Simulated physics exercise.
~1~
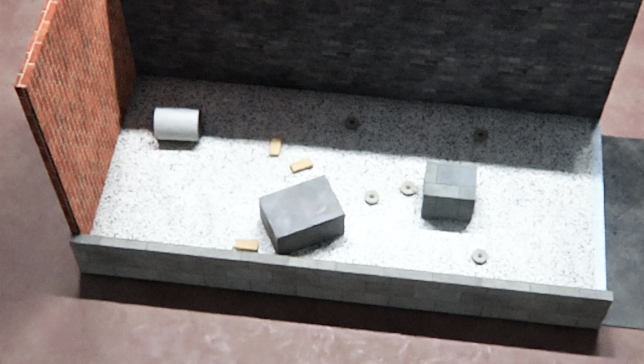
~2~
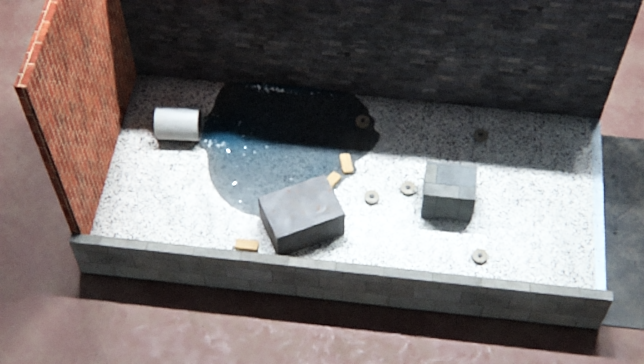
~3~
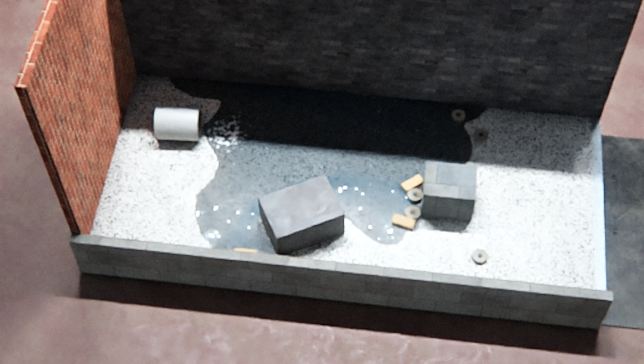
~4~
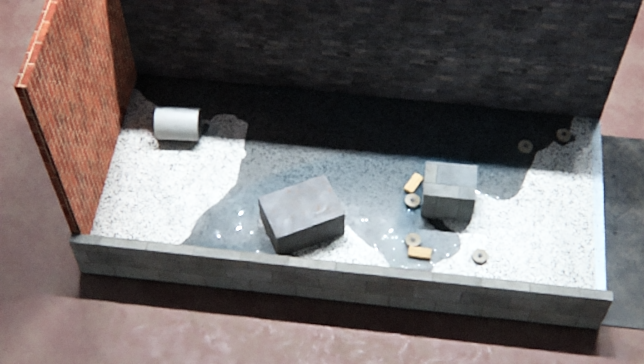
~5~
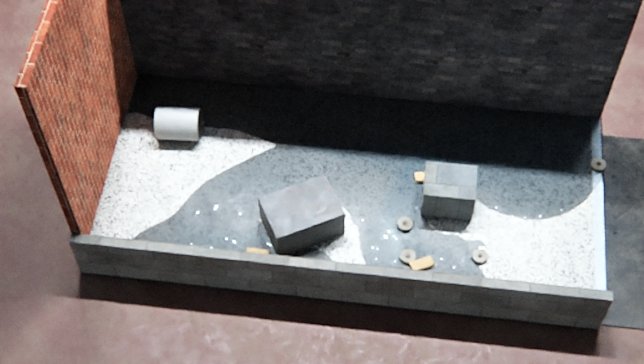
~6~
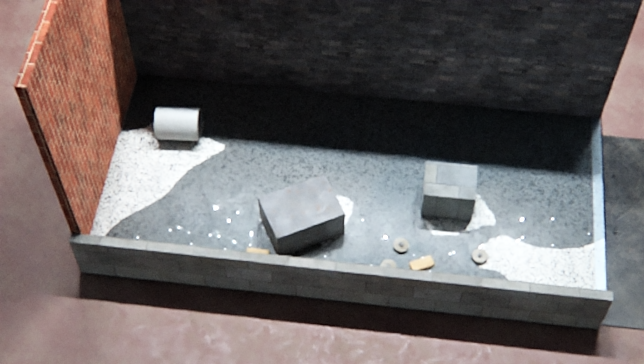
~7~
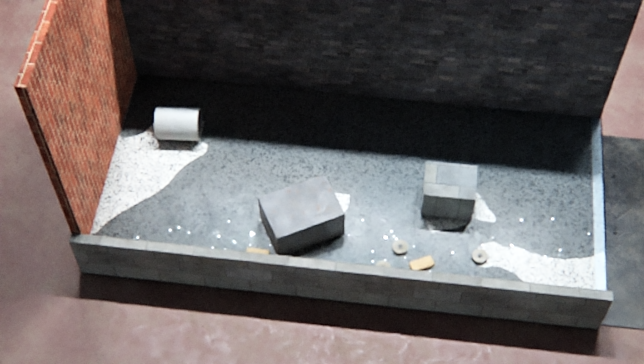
Dark water spills from a pale drum lying on its side at the back left of a flat, speckled light-grey yard, seen from above, with a red brick wall on the left and dark walling behind. Two grey boxes stand on the floor among small tan blocks and round grey lids. The water spreads rightward and forward around the boxes, sweeping several loose pieces to the right. Some lids drift out of view past the right side, while others gather near the front wall. At the end, the boxes still stand, wet floor surrounds them, and pale patches remain at the left and front right.
